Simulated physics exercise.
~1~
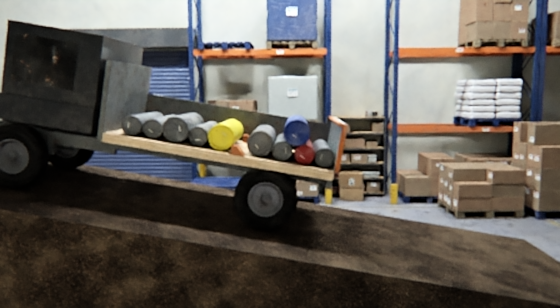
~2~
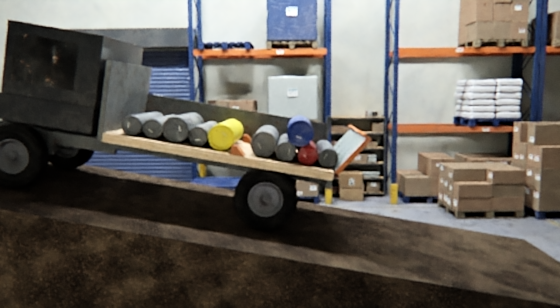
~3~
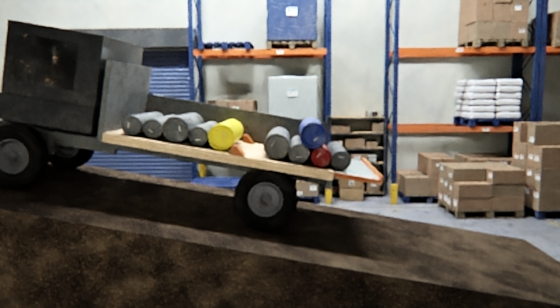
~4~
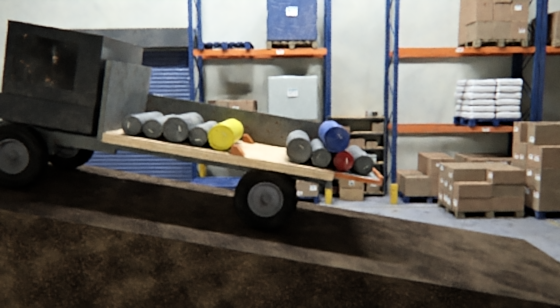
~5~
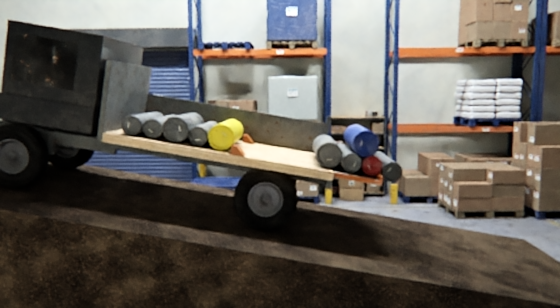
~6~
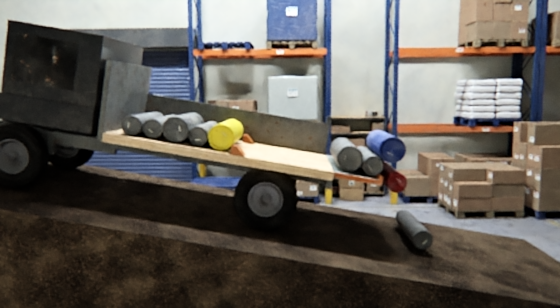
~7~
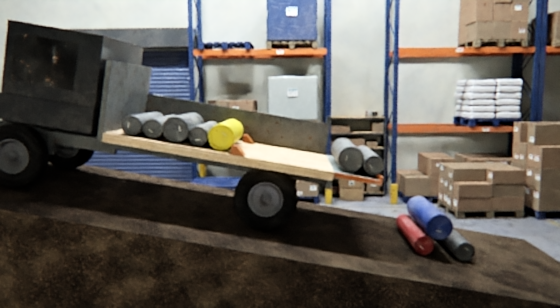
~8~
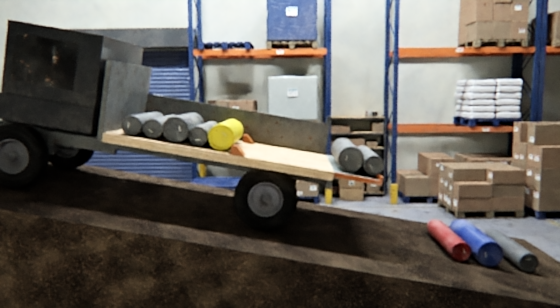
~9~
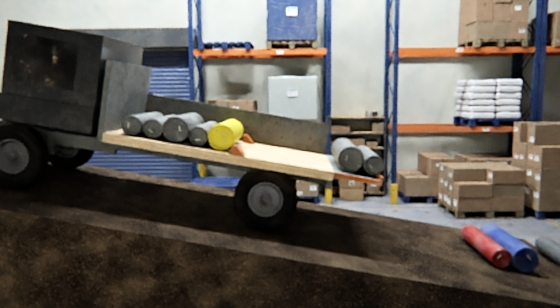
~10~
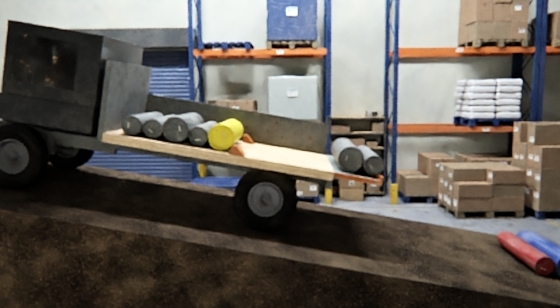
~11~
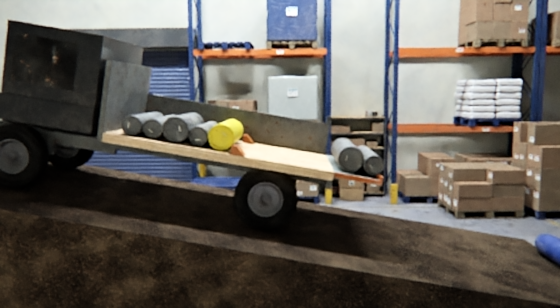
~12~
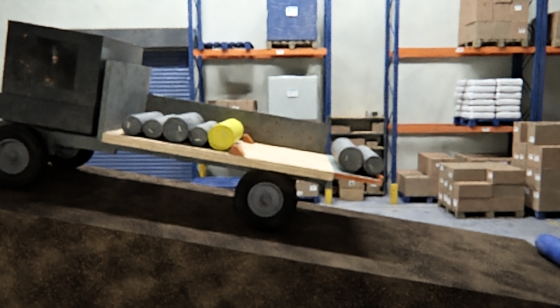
Gas cylinders rolling down a tilted truck bed as its tailgate drops, three falling and rolling away right, others staying aboard.
